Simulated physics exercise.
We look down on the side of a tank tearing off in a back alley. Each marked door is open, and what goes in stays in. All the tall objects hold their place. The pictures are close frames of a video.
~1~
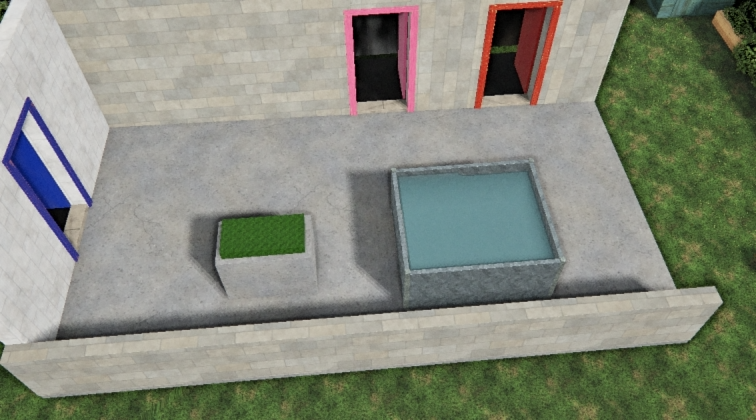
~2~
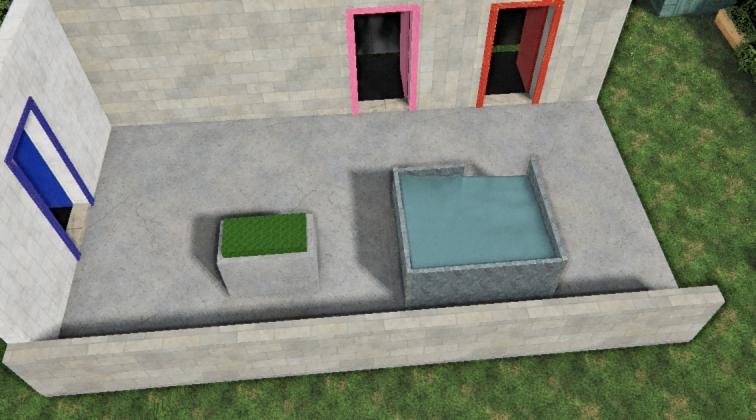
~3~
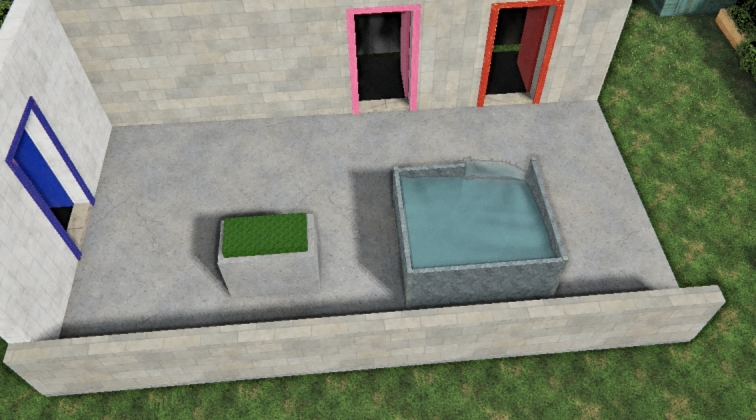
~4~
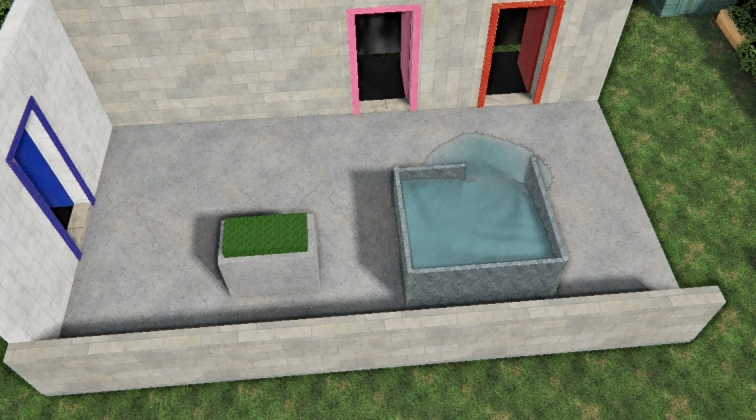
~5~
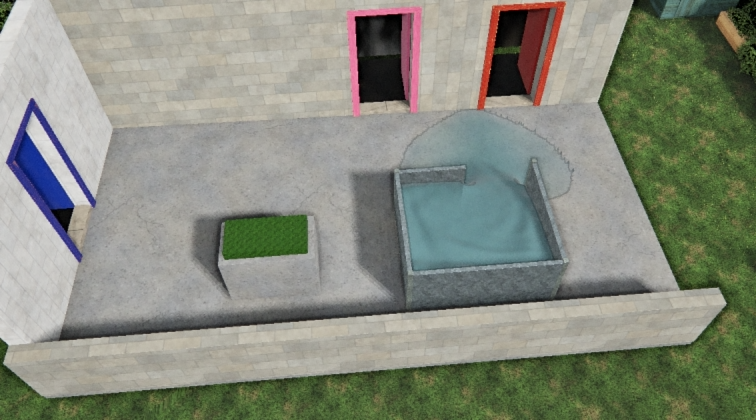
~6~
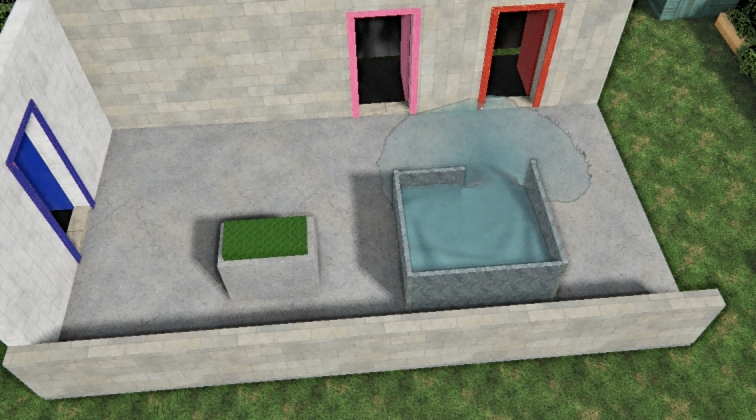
In a back alley with stone walls, part of a tank's far side broke away, and water poured through the gap and fanned out across the pavement to the wall with pink and red doorways.
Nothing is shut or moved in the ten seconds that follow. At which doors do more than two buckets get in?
The red door floods; the blue door holds within the limit; the pink door floods.
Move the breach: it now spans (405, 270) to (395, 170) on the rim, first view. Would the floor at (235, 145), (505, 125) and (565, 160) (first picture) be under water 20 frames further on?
In turn: Covered, clear, dry.
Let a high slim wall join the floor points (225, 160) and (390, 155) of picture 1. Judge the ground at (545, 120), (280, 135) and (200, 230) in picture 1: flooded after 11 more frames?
In that order: Covered, under water, clear.
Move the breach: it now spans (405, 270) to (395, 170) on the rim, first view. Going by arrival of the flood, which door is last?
That is the red-painted one.
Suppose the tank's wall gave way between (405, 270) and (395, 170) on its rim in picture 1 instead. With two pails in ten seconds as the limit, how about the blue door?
In short: The blue door goes over.
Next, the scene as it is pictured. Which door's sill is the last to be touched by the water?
It is the blue one.
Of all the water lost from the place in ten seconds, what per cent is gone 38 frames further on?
About 80 per cent.
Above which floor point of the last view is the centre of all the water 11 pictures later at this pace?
Close to (464, 206).
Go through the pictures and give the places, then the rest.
Still water in the tank at (473, 217), in the first frame.
The front is at a hidden place, out from the gap on the tank's far side, in the second frame.
Water pours out on the tank's far side and has run to a hidden place, in the third frame.
Water pours out on the tank's far side and has run to (468, 136), in the fourth frame.
Water pours out on the tank's far side and has run to (483, 113), in the fifth frame.
The front is at (498, 98), out from the gap on the tank's far side, in the sixth frame.
A moment on, water covers 25 % of the floor; the red door far over two buckets in, the blue door not reached, the pink door under two buckets in.
Next, water covers 25 % of the floor; the red door far over two buckets in, the blue door not reached, the pink door over two buckets in.
Then, water covers 50 % of the floor; the red door far over two buckets in, the blue door not reached, the pink door over two buckets in.
Later, water covers 65 % of the floor; the red door far over two buckets in, the blue door wet at the sill, nothing in, the pink door over two buckets in.
In the end, water covers 75 % of the floor; the red door far over two buckets in, the blue door wet at the sill, nothing in, the pink door over two buckets in.
